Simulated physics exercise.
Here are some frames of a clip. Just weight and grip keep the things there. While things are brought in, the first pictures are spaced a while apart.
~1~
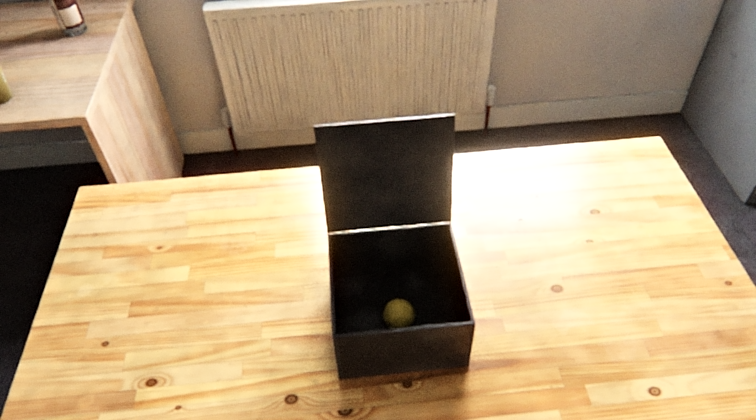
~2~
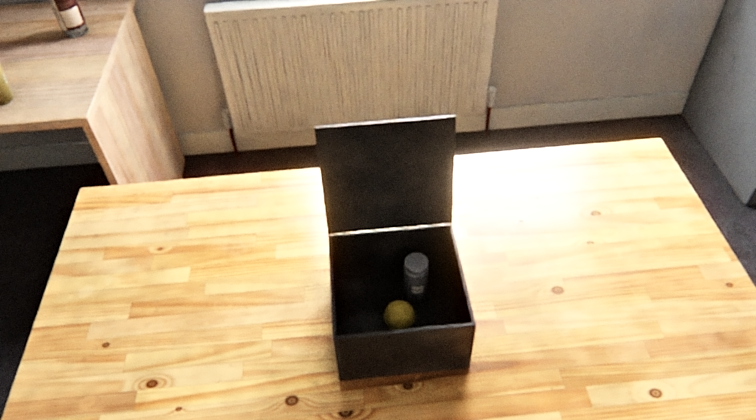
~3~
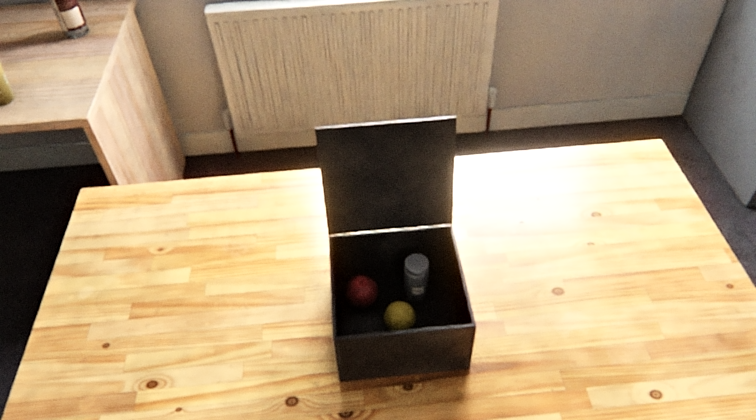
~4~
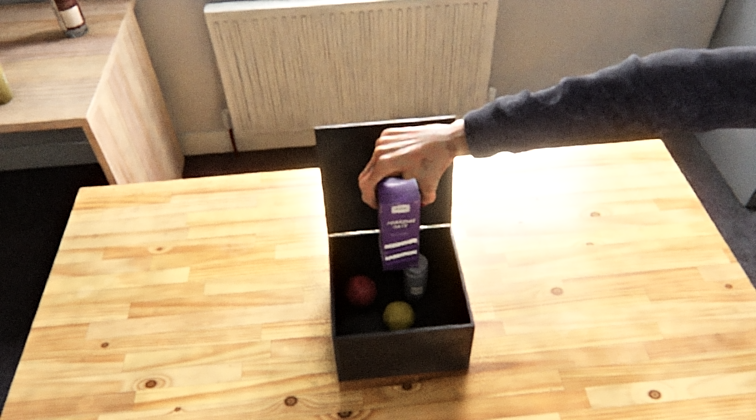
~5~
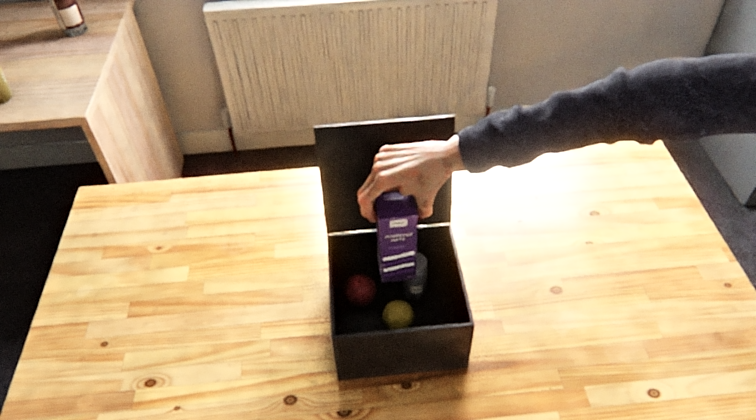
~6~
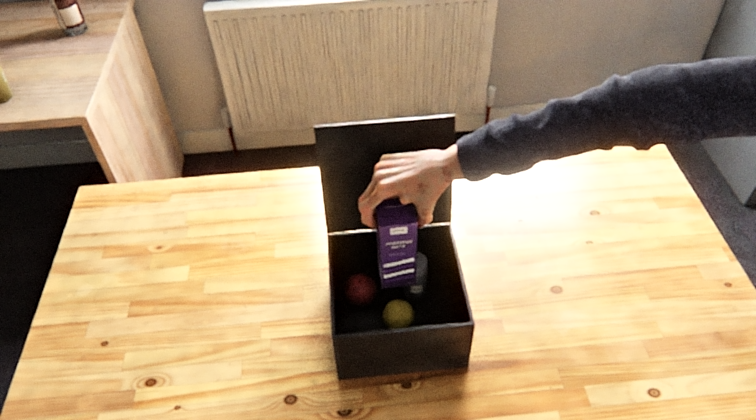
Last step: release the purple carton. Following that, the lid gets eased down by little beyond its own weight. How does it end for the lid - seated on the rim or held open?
For the lid it ends seated on the rim.
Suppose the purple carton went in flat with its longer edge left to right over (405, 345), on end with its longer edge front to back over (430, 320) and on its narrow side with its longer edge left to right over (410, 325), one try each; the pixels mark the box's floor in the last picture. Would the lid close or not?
Trial 1: Lid fully lowered. Trial 2: Lid propped open. Trial 3: Lid fully lowered.
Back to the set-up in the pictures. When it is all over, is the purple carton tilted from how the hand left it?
At the finish it goes crooked.
Then, 0.50 s on from there, purple carton on its side near (379, 303); grey shaker shifted a little; yellow lemon shifted a little.
Then, 1.30 s on from there, lid 83° above the rim; purple carton on its side near (380, 302); yellow lemon shifted about its own width; grey shaker shifted about its own width.
Then, 1.90 s on from there, lid 17° above the rim; purple carton on its side near (380, 302); yellow lemon shifted about its own width; grey shaker shifted about its own width.
In the end, lid shut; toppled in the box, purple carton; moved from the start, yellow lemon; the other 2 unmoved. At the end, from the last picture's camera, purple carton near (380, 302).
